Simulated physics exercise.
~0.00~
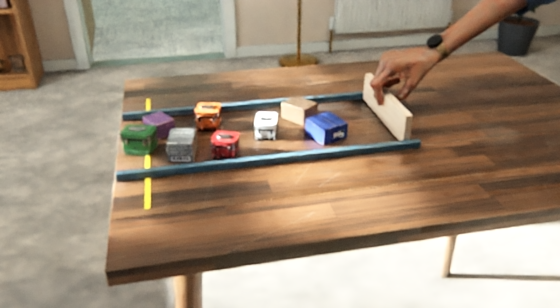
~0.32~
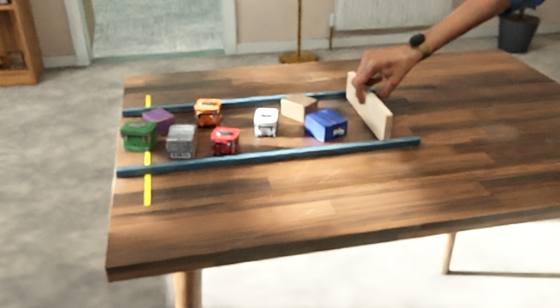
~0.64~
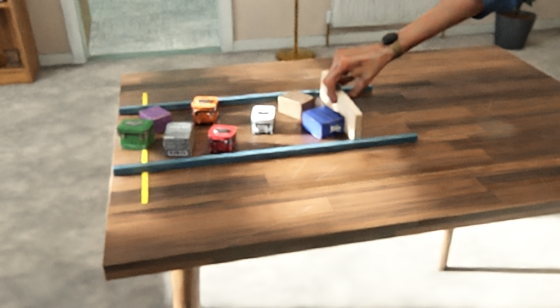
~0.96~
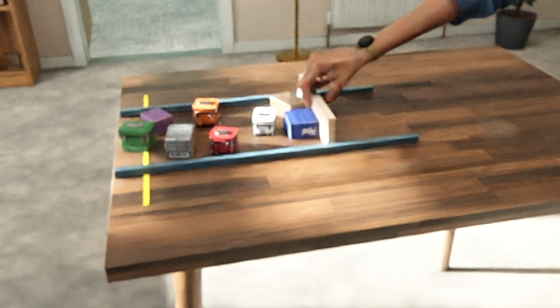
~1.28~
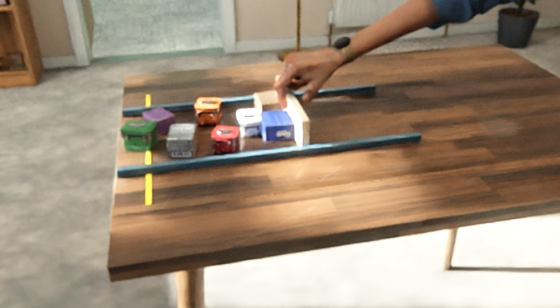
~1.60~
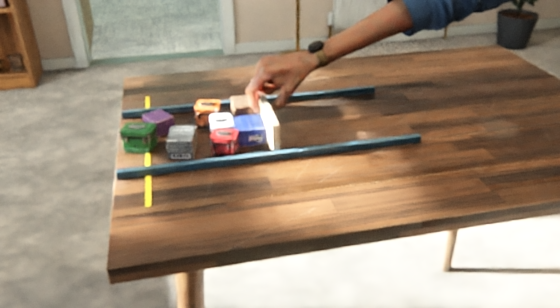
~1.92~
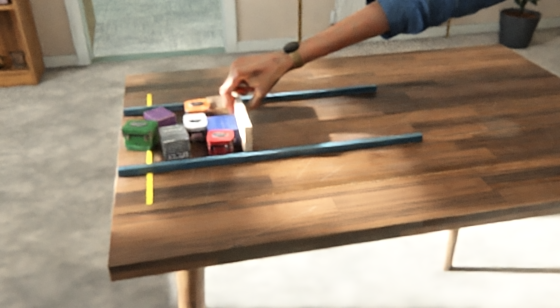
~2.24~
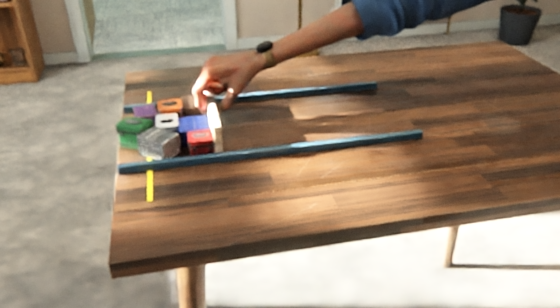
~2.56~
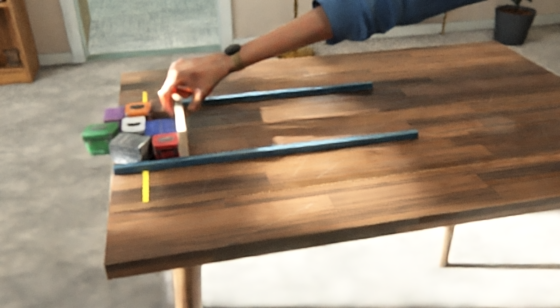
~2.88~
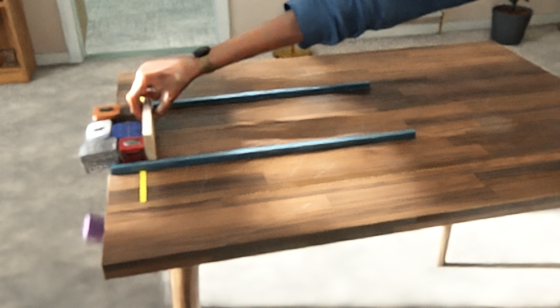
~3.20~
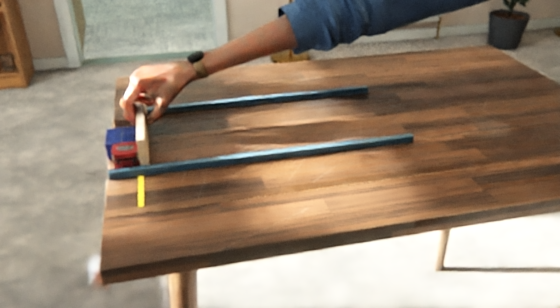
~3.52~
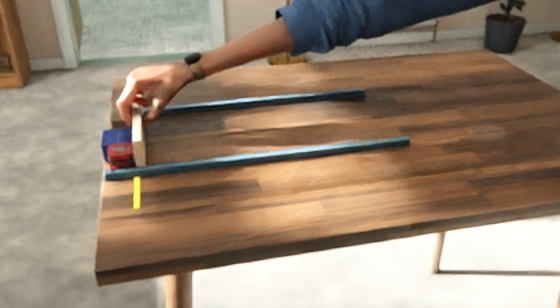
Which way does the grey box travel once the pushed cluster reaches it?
The grey box moves to the left, toward the near end of the rails and the table's edge.
In a room with a grey floor, a slightly swaying view looks down on a wooden table where small coloured boxes and blocks sit between two blue rails. Green, purple and grey ones are near a yellow tape strip at the left, with orange, red, white, tan and blue ones farther right. A hand slides a pale board left, gathering them into a tight cluster. The cluster is pushed past the left edge, and five or more drop off, including the green, purple, grey, orange and white ones. The board stops at the tape, with the blue and red boxes still at the rim.
